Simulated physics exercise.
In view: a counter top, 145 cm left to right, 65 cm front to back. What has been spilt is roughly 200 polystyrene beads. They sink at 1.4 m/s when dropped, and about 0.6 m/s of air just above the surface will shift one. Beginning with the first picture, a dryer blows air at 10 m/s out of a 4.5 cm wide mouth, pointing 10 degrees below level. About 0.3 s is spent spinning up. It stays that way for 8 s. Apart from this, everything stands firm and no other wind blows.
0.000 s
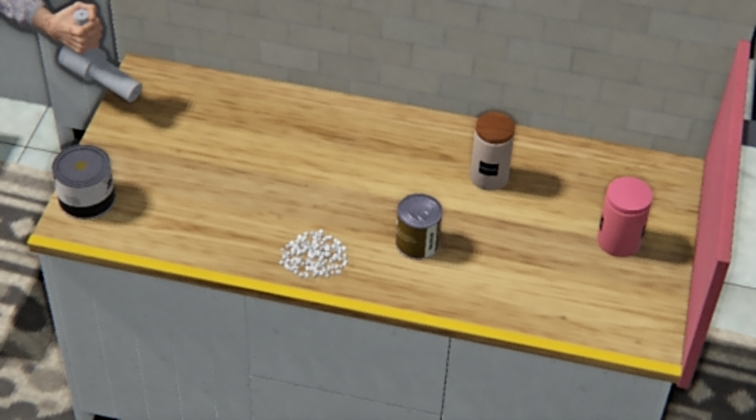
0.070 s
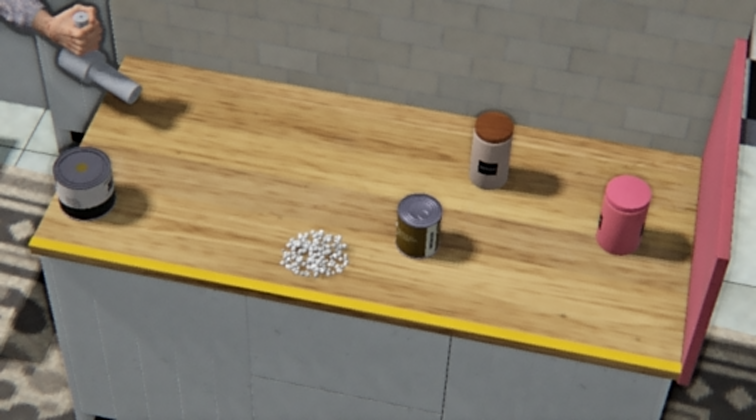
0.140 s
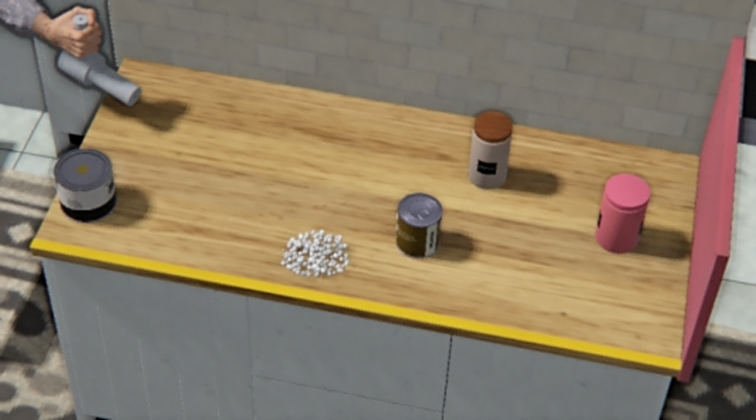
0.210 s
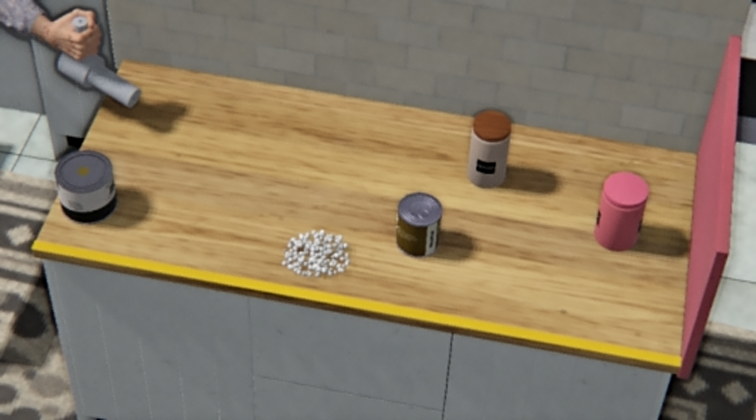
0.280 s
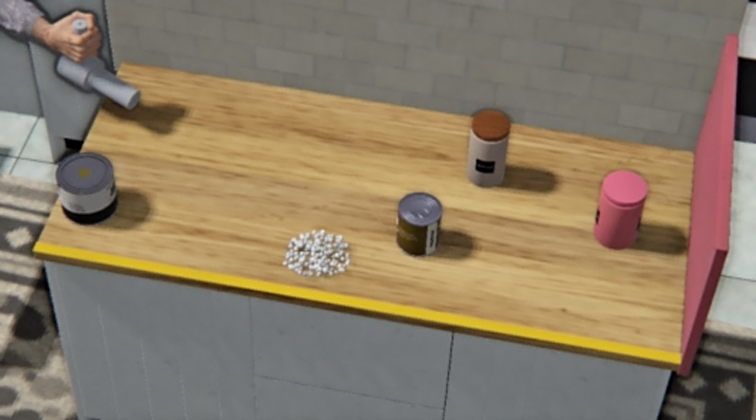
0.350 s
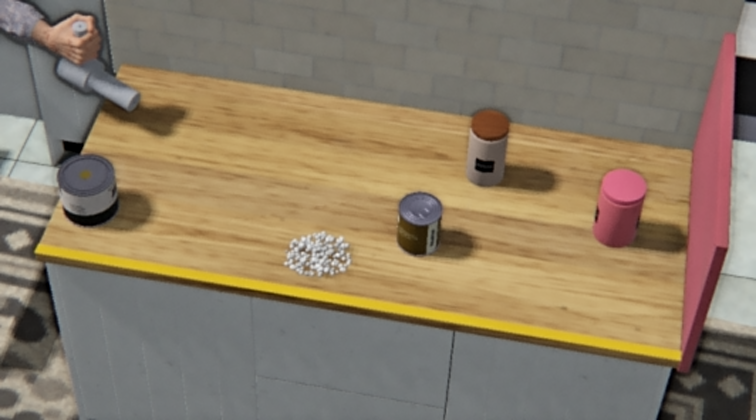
To begin with, a hand at the upper left points a grey dryer across a yellow-edged wooden counter holding tins, jars and a small pile of white beads. The view drifts very slightly, while the hand keeps its hold and the beads and containers stay still on the counter throughout.
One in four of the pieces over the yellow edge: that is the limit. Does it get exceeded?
Over the limit: Yes.
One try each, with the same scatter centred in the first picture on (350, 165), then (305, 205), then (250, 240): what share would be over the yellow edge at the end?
2, 80 and 100 in a hundred, respectively.
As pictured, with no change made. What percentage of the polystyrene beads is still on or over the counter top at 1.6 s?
Some 0 percent are still there.
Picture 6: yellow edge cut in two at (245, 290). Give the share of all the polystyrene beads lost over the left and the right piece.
Estimate: Left ~ 0 %; right ~ 100 %.
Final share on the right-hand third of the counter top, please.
I'd estimate around 0 per cent.
After 1.6 s the count stands so, 100 % are over the yellow edge.
After 2.6 s the count stands so, 100 % are over the yellow edge.
After 4.4 s the count stands so, 100 % are over the yellow edge.
After 8.0 s, at the end, 100 % are over the yellow edge.
